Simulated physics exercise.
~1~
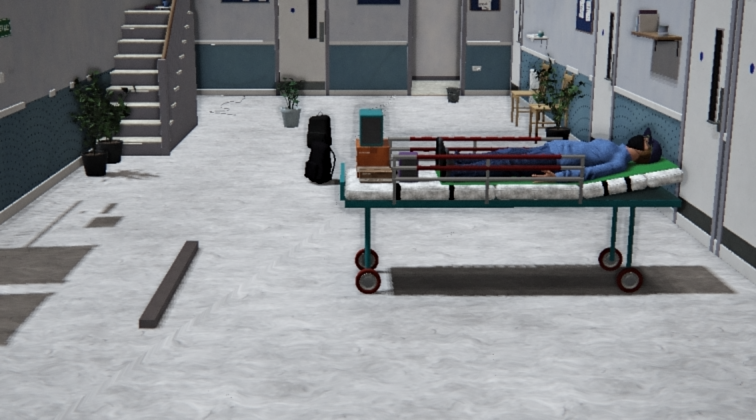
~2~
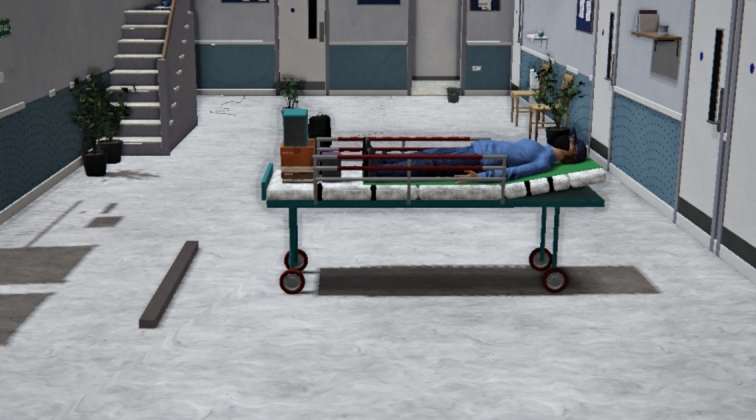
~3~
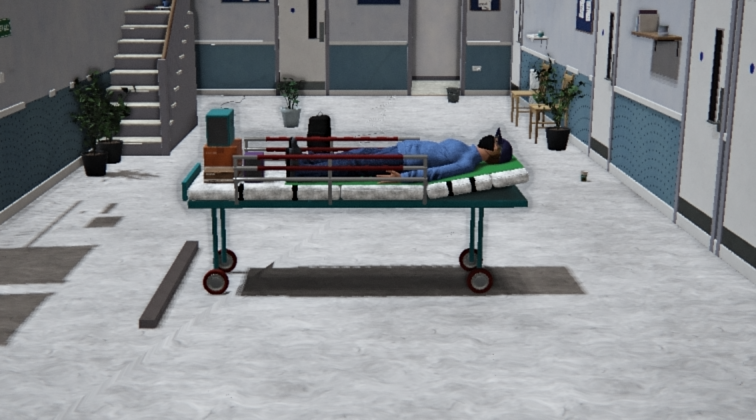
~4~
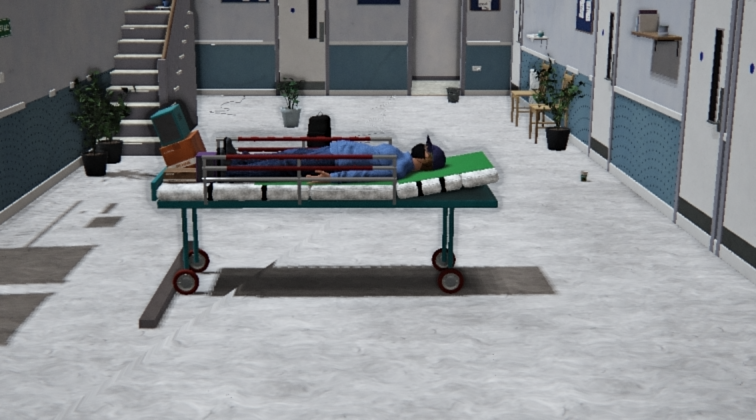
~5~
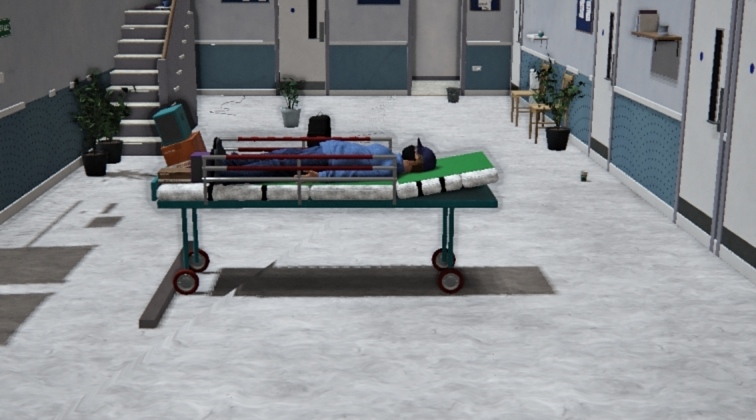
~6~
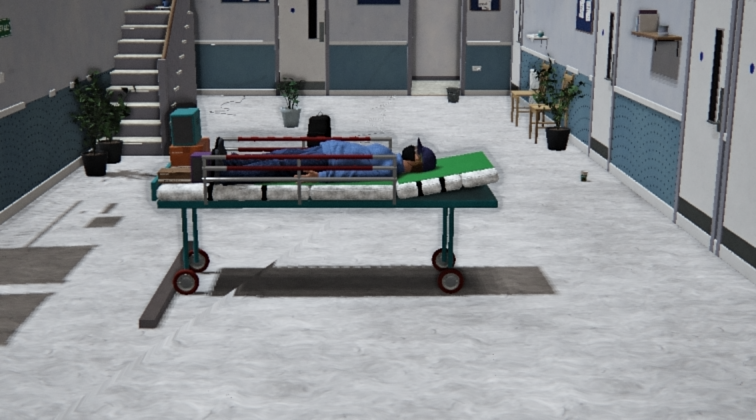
To begin with, a wheeled ward trolley carries a person in blue, lying face up with the head to the right, along a pale hospital corridor, with a teal monitor stacked on an orange holdall near the feet. The trolley rolls left toward a low dark sill lying on the floor. It stops abruptly at the sill, staying level, while the person slides a little further toward the foot end, the head slipping down off the raised green section. The monitor and holdall tip to the left together, then rock back. Finally, the monitor stands upright on the holdall, and everyone and everything remains aboard.
